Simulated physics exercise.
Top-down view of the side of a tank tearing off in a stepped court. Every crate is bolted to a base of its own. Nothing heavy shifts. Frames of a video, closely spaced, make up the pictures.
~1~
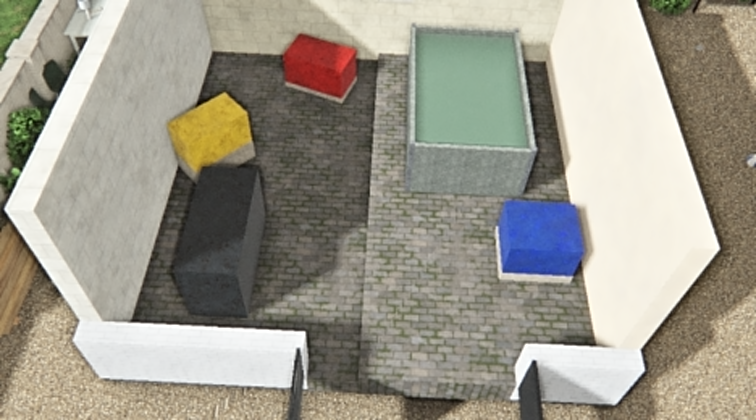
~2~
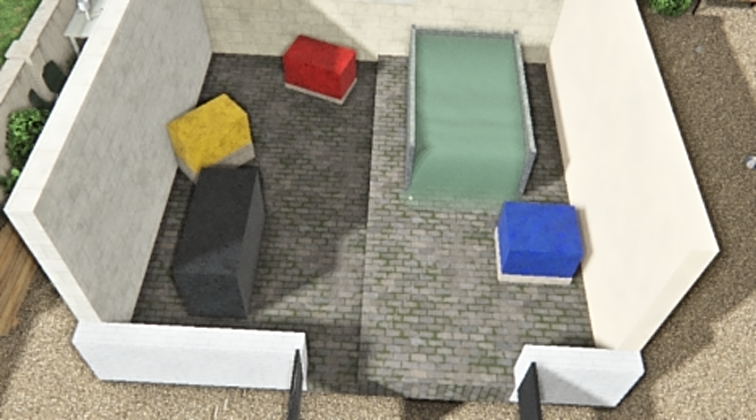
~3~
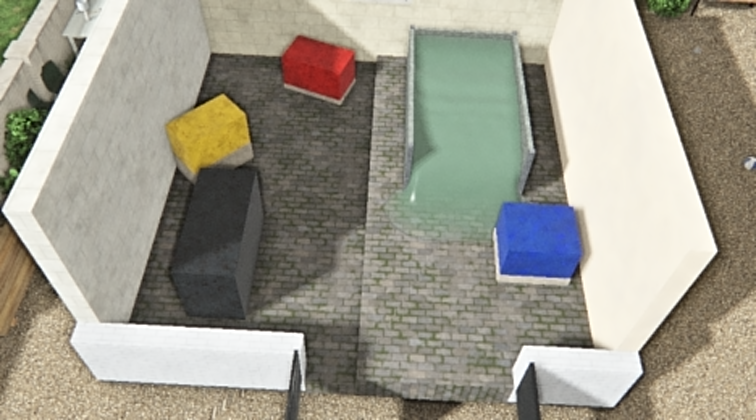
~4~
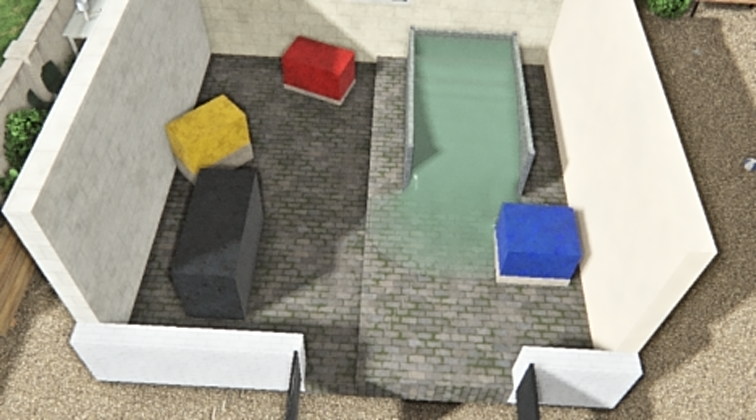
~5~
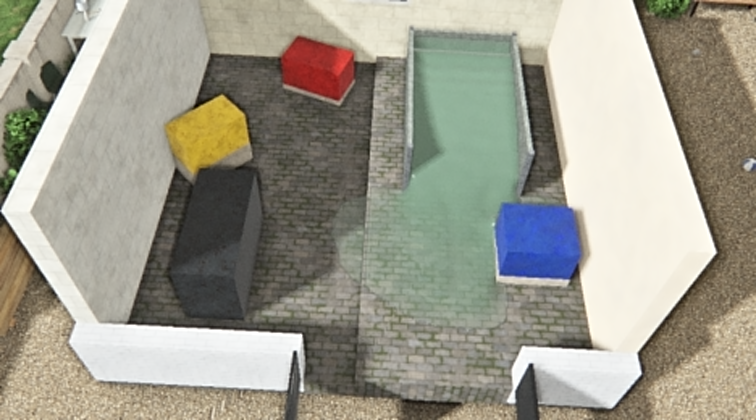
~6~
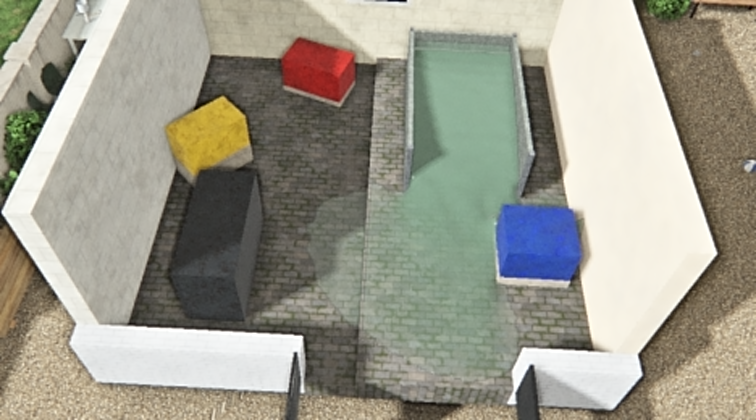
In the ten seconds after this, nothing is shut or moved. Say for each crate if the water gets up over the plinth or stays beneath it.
The yellow crate will be a dry one, the red crate will be a wet one, the blue crate will be a wet one.
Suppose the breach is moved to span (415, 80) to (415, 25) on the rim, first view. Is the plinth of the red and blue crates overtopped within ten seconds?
In that case the red crate is flooded and the blue crate is never flooded.
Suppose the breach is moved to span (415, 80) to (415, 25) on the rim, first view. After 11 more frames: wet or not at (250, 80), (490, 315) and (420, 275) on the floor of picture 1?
Taking them in turn, I get sodden, then left untouched, then left untouched.
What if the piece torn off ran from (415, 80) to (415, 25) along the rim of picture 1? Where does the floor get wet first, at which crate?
That would be the red-painted one.
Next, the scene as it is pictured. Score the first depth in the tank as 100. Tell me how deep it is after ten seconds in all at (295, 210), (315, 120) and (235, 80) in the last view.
In turn 6, 6 and 6 in a hundred.
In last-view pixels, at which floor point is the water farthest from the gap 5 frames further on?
Somewhere about (227, 360).
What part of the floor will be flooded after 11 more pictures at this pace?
Around 50 percent.
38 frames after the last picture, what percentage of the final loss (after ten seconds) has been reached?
Around 90 % of the total, roughly.
A moment on, water covers 40 % of the floor; the yellow crate not reached, the red crate not reached, the blue crate water round its plinth.
Next, water covers 50 % of the floor; the yellow crate not reached, the red crate not reached, the blue crate water round its plinth.
Then, water covers 60 % of the floor; the yellow crate water round its plinth, the red crate not reached, the blue crate water round its plinth.
Later, water covers 80 % of the floor; the yellow crate water round its plinth, the red crate water round its plinth, the blue crate water round its plinth.
In the end, water covers 95 % of the floor; the yellow crate stayed above the water, the red crate was topped, the blue crate was topped.
